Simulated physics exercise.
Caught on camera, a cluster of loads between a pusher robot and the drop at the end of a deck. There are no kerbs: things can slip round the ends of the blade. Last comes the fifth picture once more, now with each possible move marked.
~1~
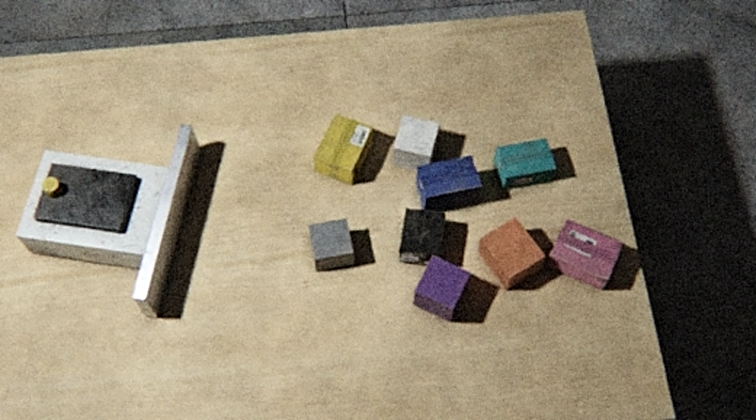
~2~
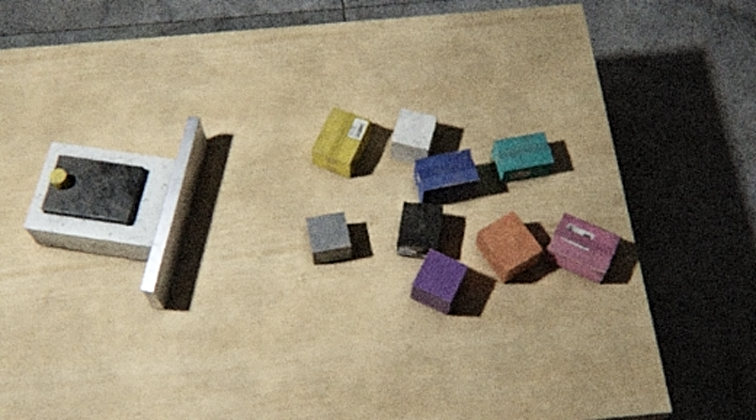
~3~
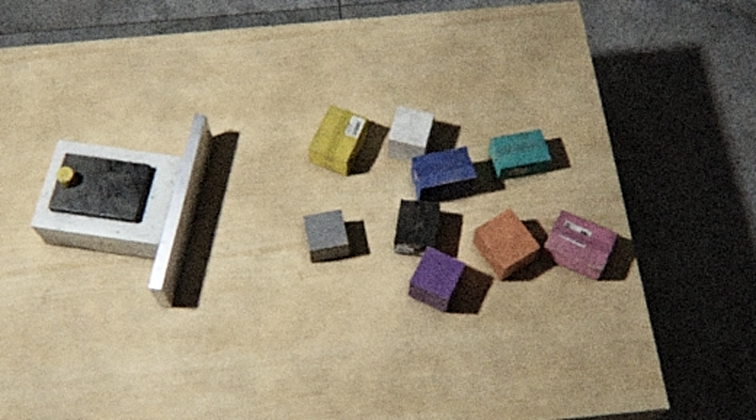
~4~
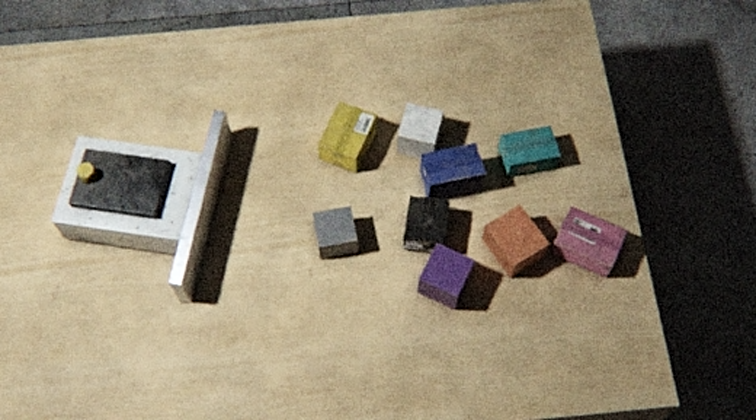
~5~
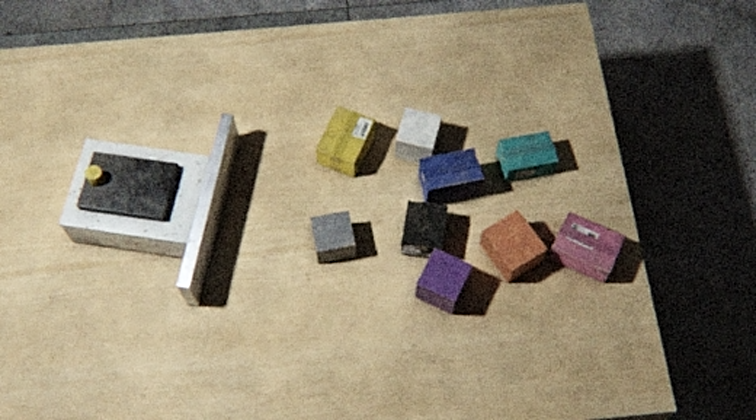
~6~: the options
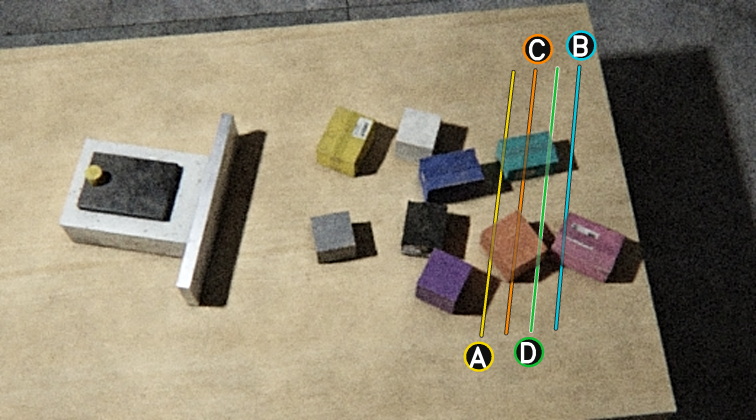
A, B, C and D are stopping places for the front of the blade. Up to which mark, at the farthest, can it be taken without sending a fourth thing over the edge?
It can go as far as B.
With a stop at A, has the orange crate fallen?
No.
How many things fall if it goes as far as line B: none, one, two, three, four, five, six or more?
Three.
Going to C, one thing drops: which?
It is the pink parcel.
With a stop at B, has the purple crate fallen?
No.
On the copy, A at (499, 196); B at (569, 190); C at (522, 194); D at (545, 192).
On B. First, robot (267, 176); yellow parcel (379, 140); grey crate (359, 238).
Then, robot (398, 165); pink parcel (621, 260); turquoise box (572, 171).
Finally, robot (500, 156); white crate over the edge; turquoise box over the edge; three fallen.
By contrast, A is within the limit but short; C is within the limit but short; D is within the limit but short.
